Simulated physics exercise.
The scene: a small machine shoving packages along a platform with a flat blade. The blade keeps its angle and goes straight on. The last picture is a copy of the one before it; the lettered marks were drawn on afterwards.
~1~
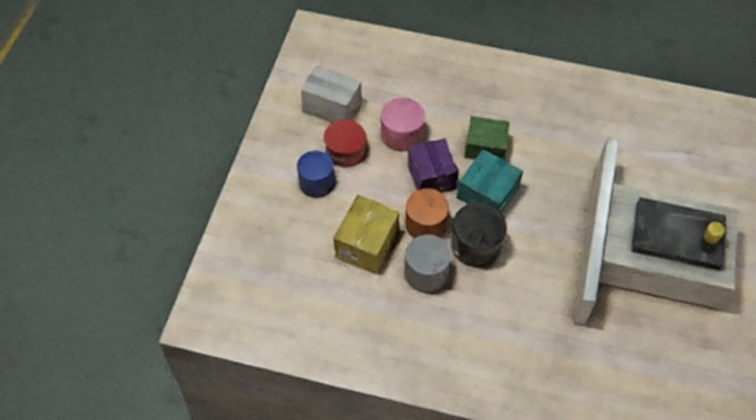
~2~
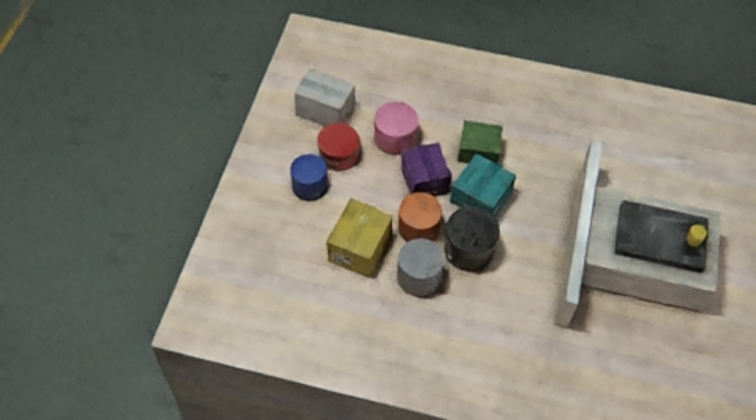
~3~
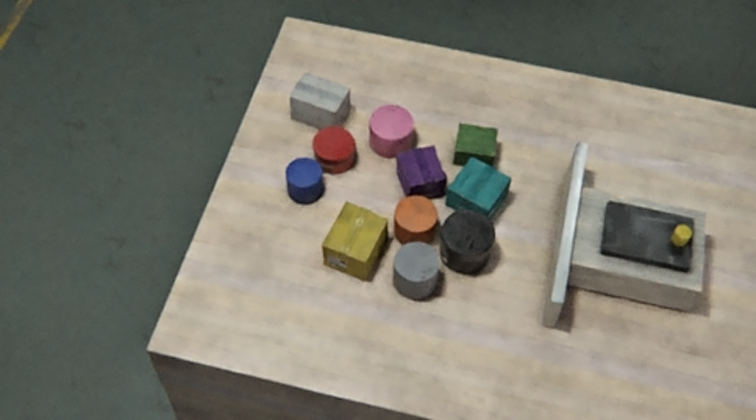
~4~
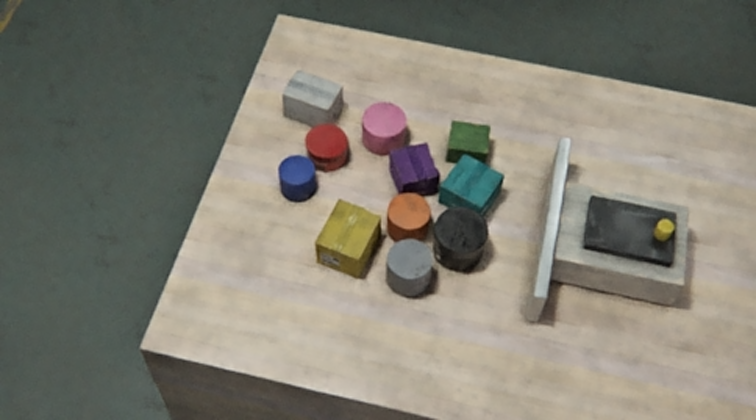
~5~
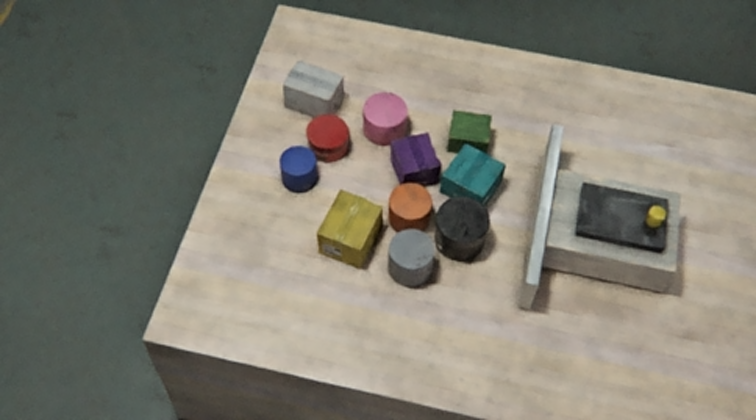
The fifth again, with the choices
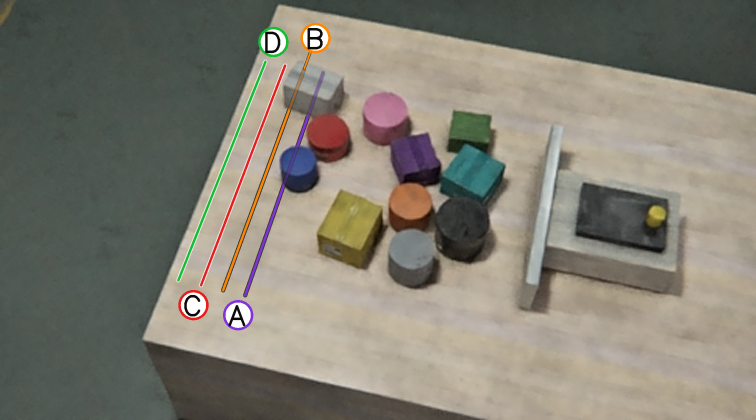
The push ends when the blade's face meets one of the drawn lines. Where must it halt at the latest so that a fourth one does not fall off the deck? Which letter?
At A, and not beyond.
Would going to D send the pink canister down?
Yes.
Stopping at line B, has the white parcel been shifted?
Yes.
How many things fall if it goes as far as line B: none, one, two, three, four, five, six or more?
In all, six or more.
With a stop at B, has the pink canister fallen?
By then, yes.
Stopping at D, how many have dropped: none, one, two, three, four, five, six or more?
Six or more.
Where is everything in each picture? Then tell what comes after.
The first frame shows blue canister (316, 174); orange canister (427, 215); pink canister (403, 124).
The second frame shows robot (656, 233); purple parcel (426, 172).
The third frame shows robot (640, 233); green crate (475, 147).
The fourth frame shows robot (623, 228); grey canister (409, 268).
The fifth frame shows robot (616, 215); red pail (328, 139); black pail (461, 229); blue canister (299, 169).
On the marked copy, A at (287, 175); B at (267, 171); C at (246, 167); D at (225, 162).
Following A. Soon after the start, robot (520, 195); grey canister (405, 261); green crate (440, 127).
Later, robot (427, 176); red pail (262, 126); white parcel (281, 78).
In the end, robot (356, 161); blue canister over the edge; red pail over the edge; two fallen.
As for the rest, B drops seven; C drops seven; D drops eleven.
